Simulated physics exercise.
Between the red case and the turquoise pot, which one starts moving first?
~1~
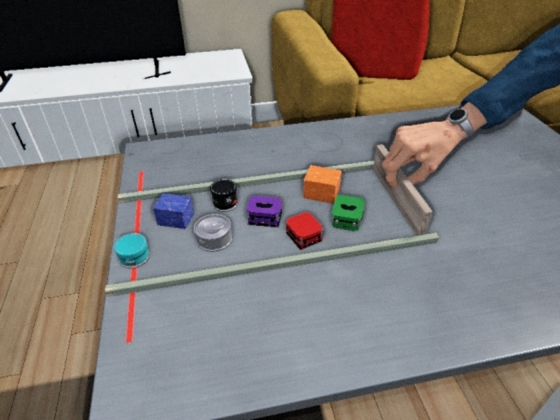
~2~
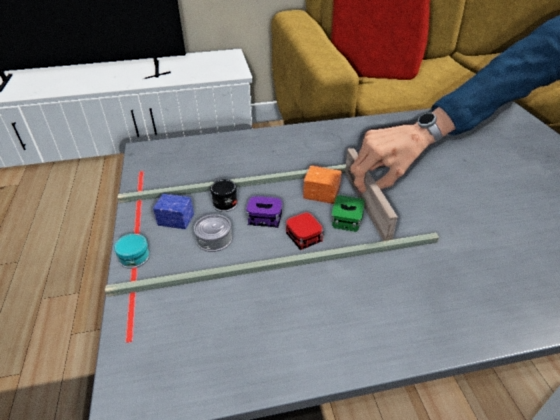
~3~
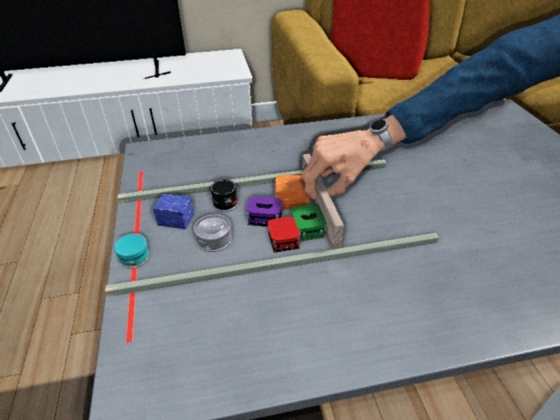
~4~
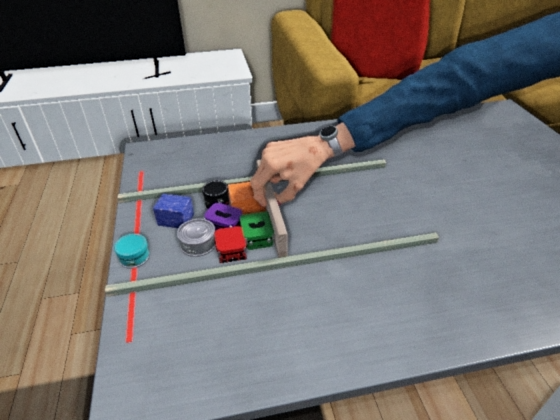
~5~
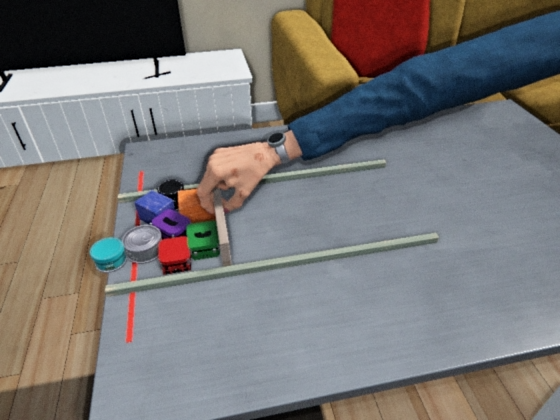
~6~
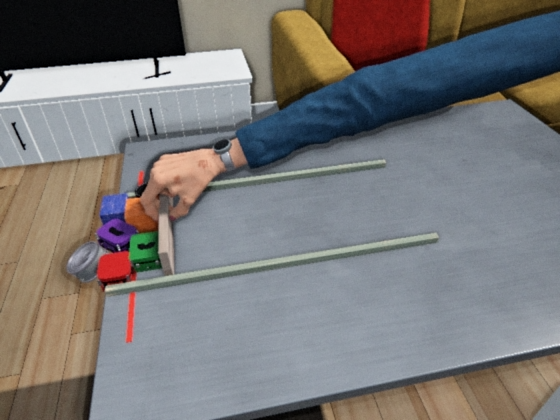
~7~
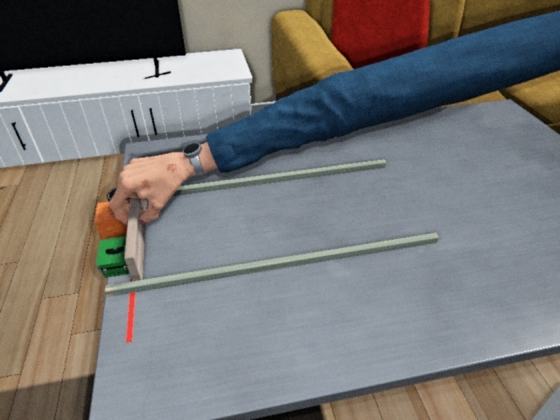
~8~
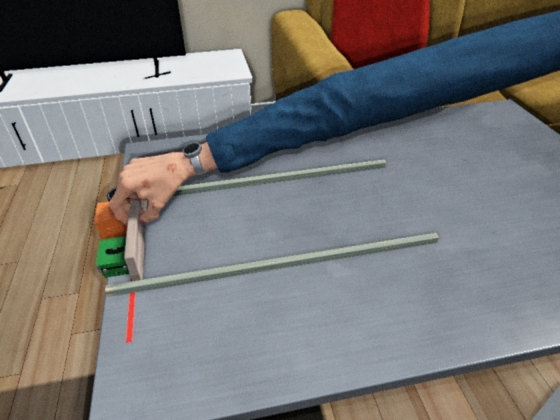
The red case starts moving first, sliding left while the turquoise pot is still at rest. The pot only begins to move later, as the pushed items crowd toward the left edge.
On a grey table, a hand sliding a board left between rails, pushing small items off, orange and green ones remaining.
